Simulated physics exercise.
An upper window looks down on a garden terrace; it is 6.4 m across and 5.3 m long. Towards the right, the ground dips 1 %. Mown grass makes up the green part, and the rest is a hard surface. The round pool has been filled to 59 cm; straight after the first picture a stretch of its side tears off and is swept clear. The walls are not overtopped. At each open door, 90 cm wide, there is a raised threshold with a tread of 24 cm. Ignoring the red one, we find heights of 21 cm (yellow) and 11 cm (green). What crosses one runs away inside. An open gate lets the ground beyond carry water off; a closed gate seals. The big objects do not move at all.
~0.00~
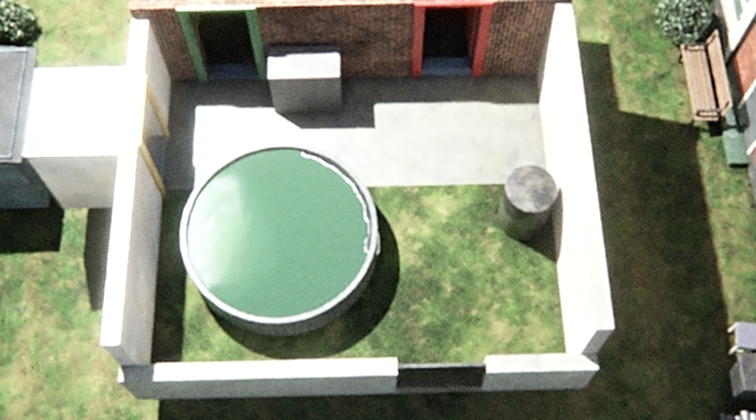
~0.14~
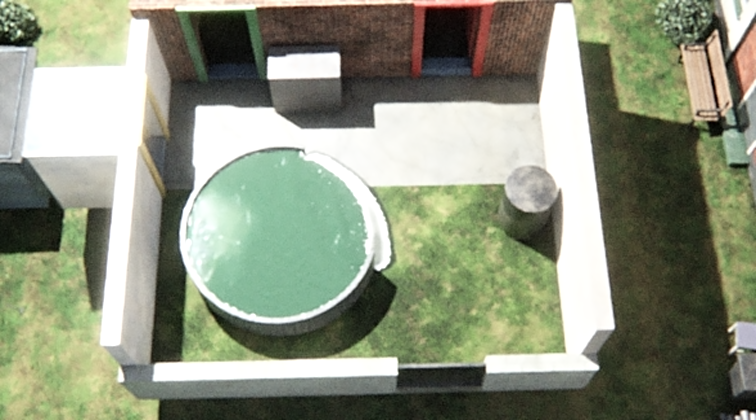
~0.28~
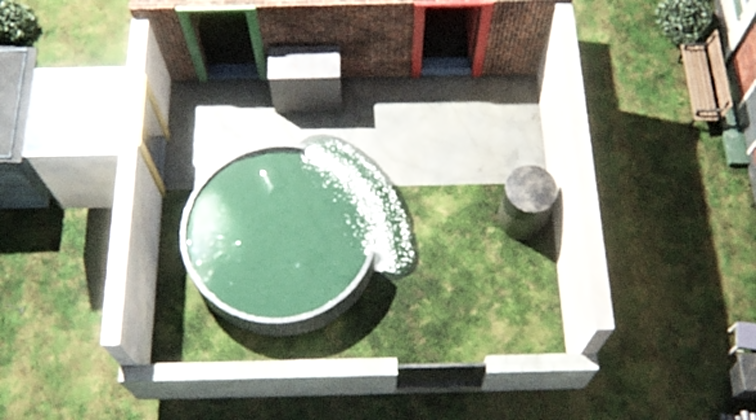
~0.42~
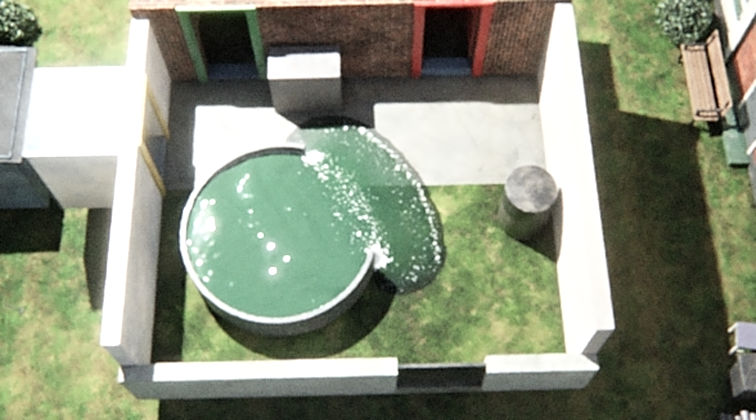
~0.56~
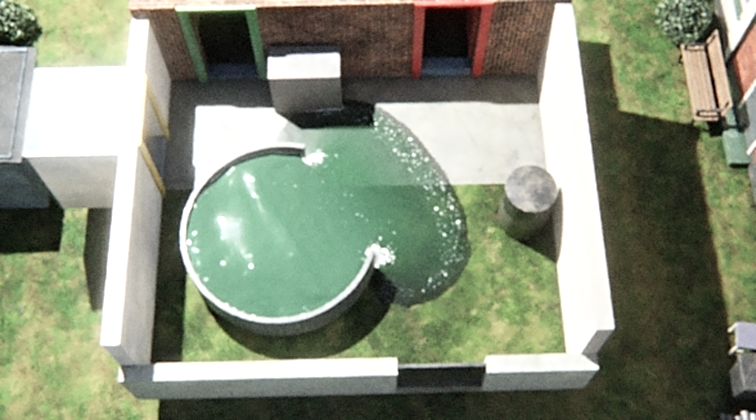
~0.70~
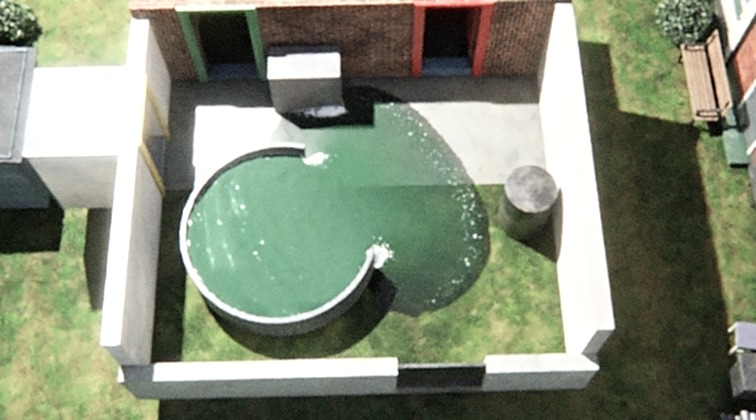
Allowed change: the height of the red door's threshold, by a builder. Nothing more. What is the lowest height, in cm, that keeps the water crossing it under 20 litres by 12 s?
About 26 cm.
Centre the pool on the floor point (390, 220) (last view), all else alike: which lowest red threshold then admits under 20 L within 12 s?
A minimum of about 30 cm.
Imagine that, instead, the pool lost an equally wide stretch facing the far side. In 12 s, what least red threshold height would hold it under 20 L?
A height of around 14.5 cm.
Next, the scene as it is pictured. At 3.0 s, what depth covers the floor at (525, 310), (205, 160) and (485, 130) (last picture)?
First spot about 9 cm, second about 1 cm, third about 36 cm.
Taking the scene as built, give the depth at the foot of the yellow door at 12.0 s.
About 8.5 centimetres.
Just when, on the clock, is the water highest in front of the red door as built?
Peak time: Around 3.4 s.
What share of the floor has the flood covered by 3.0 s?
Near 65 per cent is wet.
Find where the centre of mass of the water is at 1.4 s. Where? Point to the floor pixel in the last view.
The balance point sits at roughly (329, 222).
After 1.4 s water covers 50 % of the floor, deepest (27 cm) near (371, 211); 21 cm at the red door, 0 litres in over its 20 cm threshold.
After 3.0 s water covers 65 % of the floor, deepest (42 cm) near (522, 77); 29 cm at the red door, 15 litres in over its 20 cm threshold.
After 12.0 s water covers 100 % of the floor, deepest (16 cm) near (257, 375); 12 cm at the red door, 71 litres in over its 20 cm threshold.
At the red door as built, the water arrived by 1.1 s and peaked near 33 cm at 3.4 s.
With a threshold of 23 cm, 39 litres would have come in within the 12 s; with 31 cm, 7 litres. So under 20 litres takes about 26 cm.
